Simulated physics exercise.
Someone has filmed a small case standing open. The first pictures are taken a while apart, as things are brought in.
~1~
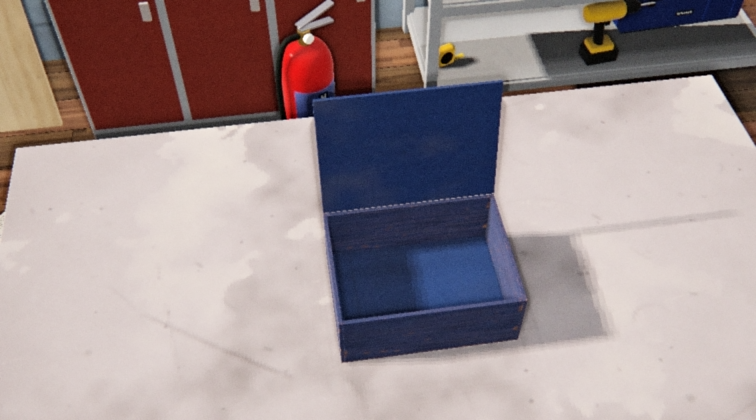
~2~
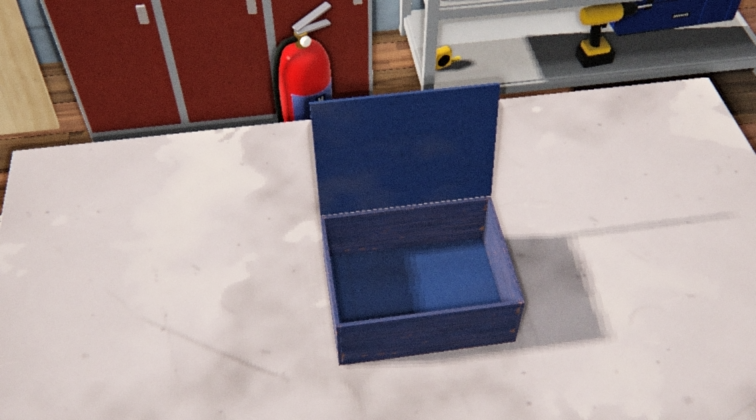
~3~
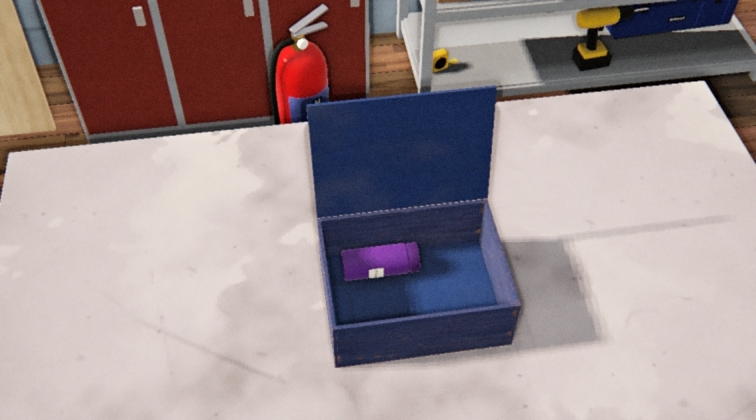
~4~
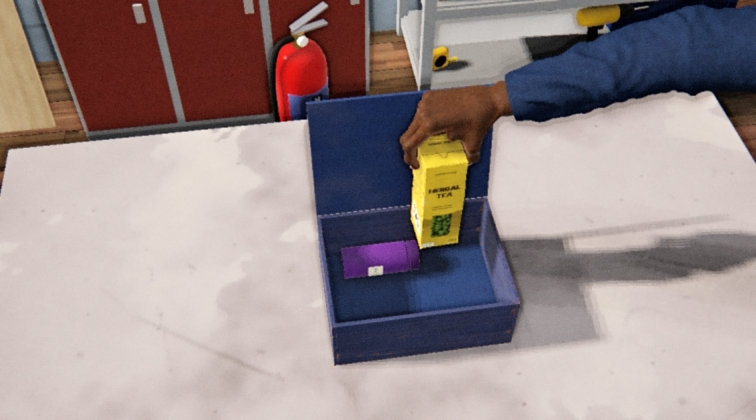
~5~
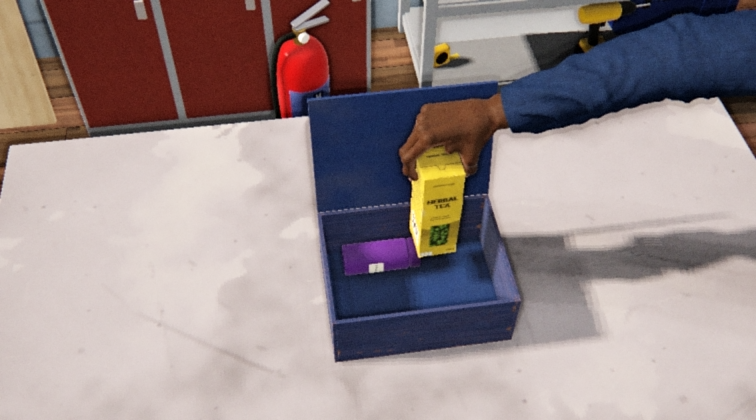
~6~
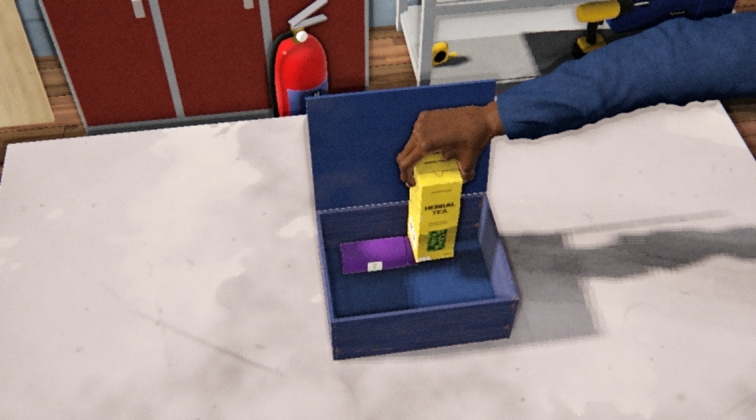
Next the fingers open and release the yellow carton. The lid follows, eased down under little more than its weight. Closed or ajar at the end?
It will not close.
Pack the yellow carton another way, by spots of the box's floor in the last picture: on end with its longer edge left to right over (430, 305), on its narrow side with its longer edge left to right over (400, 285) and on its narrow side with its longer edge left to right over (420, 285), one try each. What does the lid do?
First try: It is held up; second try: It shuts flat; third try: It closes.
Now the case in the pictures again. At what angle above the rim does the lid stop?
Some 20° above the rim.
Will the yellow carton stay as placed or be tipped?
It ends up tilted.
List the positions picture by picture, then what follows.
The last thing is not in view yet, in the first picture.
The last thing is not in view yet, in the second picture.
The last thing is not in view yet; purple shaker (381, 261), in the third picture.
Coming down; yellow carton (438, 192); purple shaker (380, 259), in the fourth picture.
Coming down; yellow carton (436, 202); purple shaker (381, 256), in the fifth picture.
Put in, still held; yellow carton (433, 208); purple shaker (379, 254), in the sixth picture.
Then, 0.90 s later than the last frame, lid starting down; yellow carton tilted by 62° near (459, 261).
Then, 1.60 s later than the last frame, lid 58° above the rim; yellow carton tilted by 62° near (459, 261).
When it is over, lid 21° above the rim; lying over in the box, yellow carton; purple shaker as before. End places, in pixels of the last picture, yellow carton near (459, 261).
